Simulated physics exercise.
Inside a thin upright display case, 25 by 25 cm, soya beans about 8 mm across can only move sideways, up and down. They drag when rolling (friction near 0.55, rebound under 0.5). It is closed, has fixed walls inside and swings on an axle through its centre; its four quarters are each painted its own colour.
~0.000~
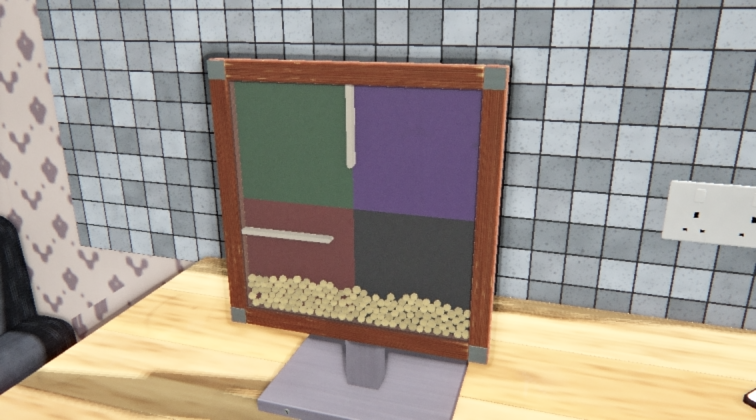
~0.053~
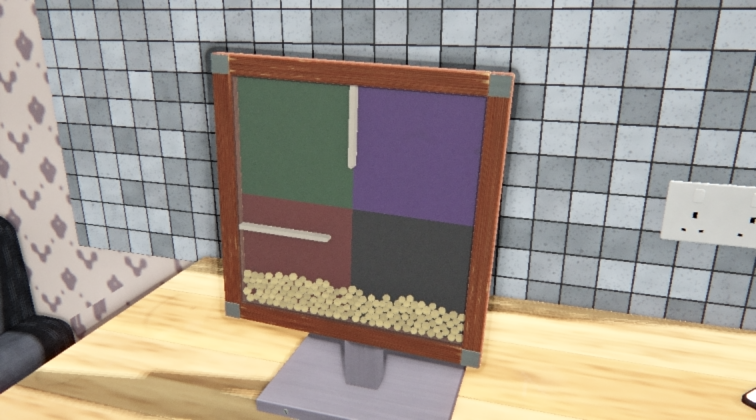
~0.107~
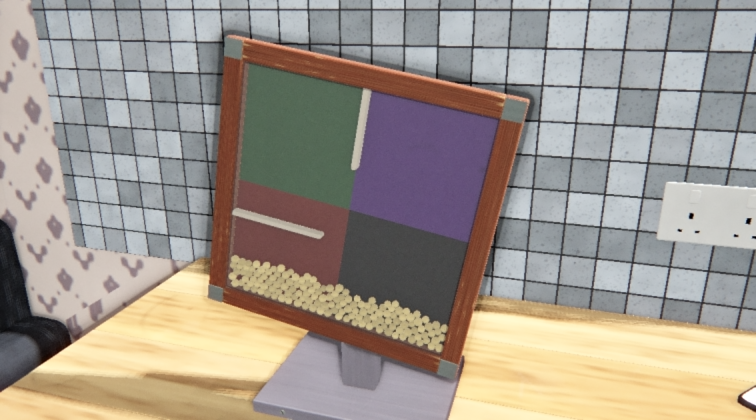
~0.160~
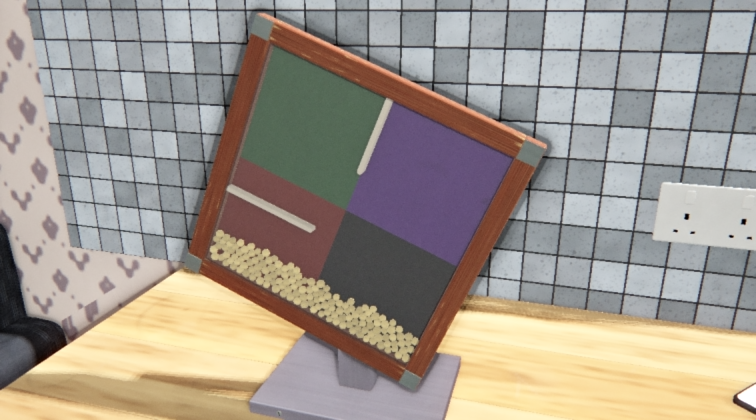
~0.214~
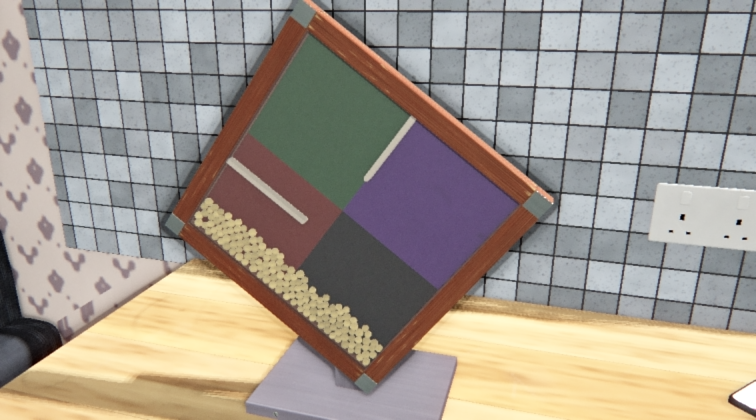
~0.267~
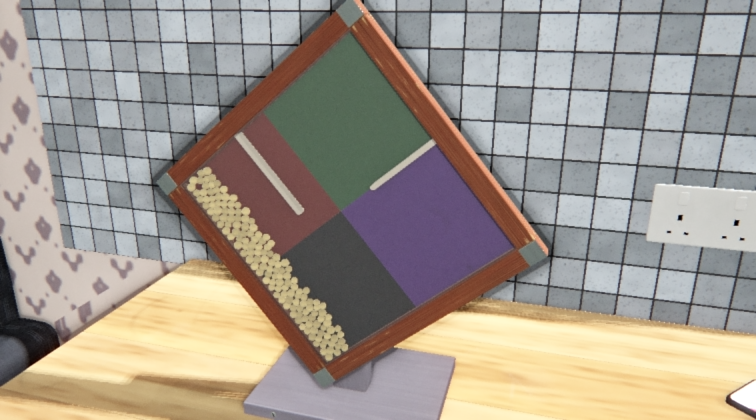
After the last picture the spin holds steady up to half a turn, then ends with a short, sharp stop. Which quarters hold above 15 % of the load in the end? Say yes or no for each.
Red quarter no, purple quarter yes, black quarter no, green quarter no.
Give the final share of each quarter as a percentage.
Red quarter: 0; purple quarter: 100; black quarter: 0; green quarter: 0.
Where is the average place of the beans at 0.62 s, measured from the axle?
About 7 cm left and 6 cm below.
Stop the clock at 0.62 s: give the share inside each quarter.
Red quarter: 0; purple quarter: 50; black quarter: 50; green quarter: 0.
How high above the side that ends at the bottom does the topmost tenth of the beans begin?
Roughly 7 cm.
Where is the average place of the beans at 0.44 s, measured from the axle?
Some 9 cm left and 4 cm below.
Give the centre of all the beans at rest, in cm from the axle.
Some 7 cm left and 8 cm below.
After 0.44 s, it has turned 95°, the beans' middle is 9 cm left of and 4 cm below the axle; by quarter, red 20 %, black 80 %.
After 0.62 s, it has turned 142°, the beans' middle is 7 cm left of and 6 cm below the axle; by quarter, purple 50 %, black 50 %.
At rest by 1.3 s, red 0 %, purple 100 %, black 0 %, green 0 %.
